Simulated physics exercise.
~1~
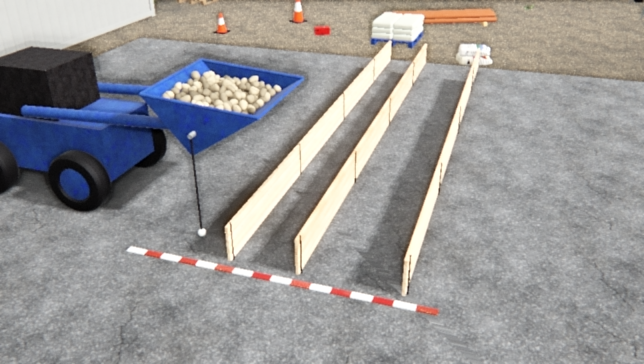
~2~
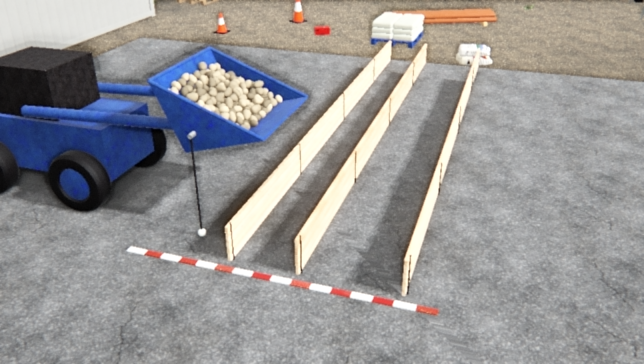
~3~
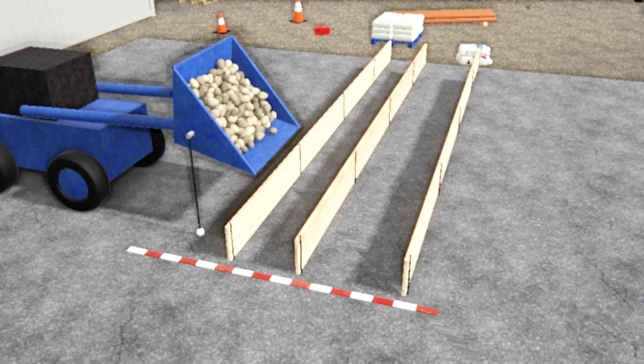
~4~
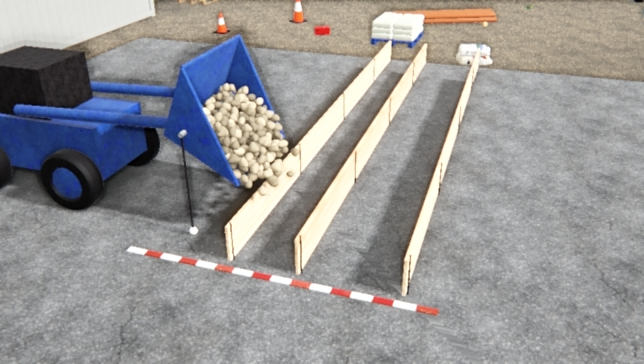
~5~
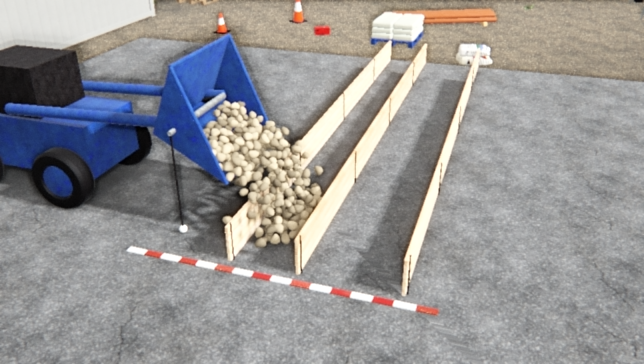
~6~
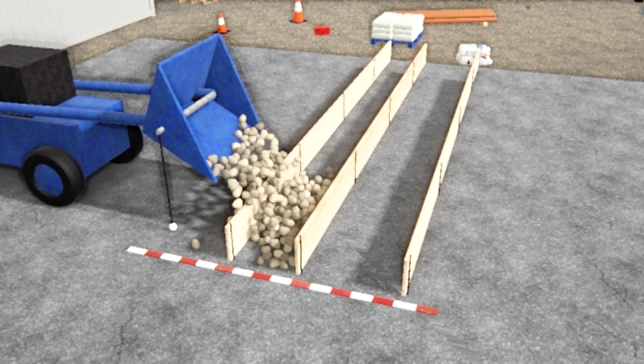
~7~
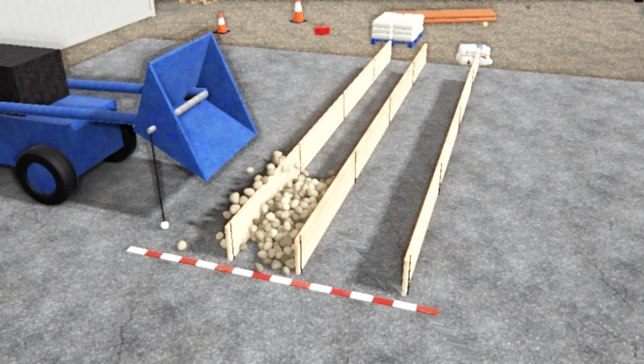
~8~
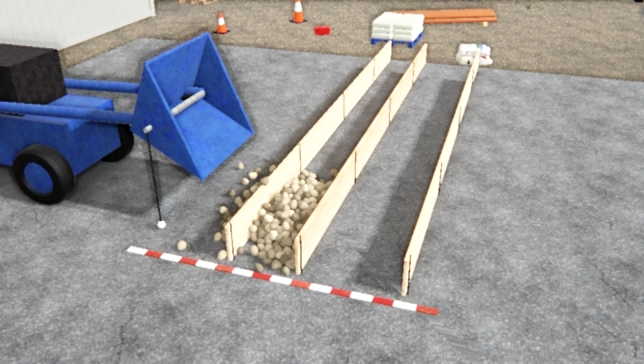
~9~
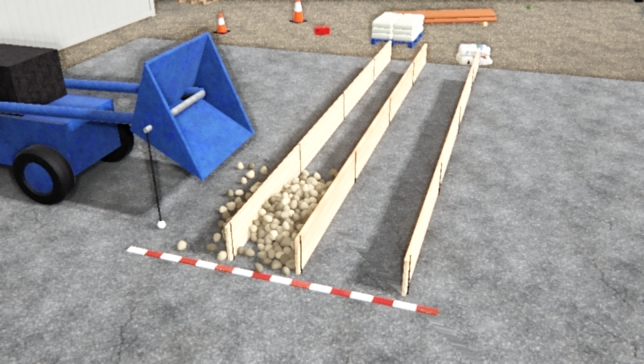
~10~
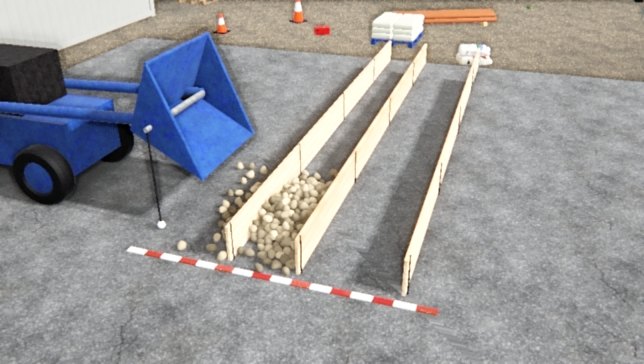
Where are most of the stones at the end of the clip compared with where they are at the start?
At the start the stones are all in the loader's raised blue bucket, but by the end most of them lie on the ground lower and to the right, between the left and middle planks near the striped strip.
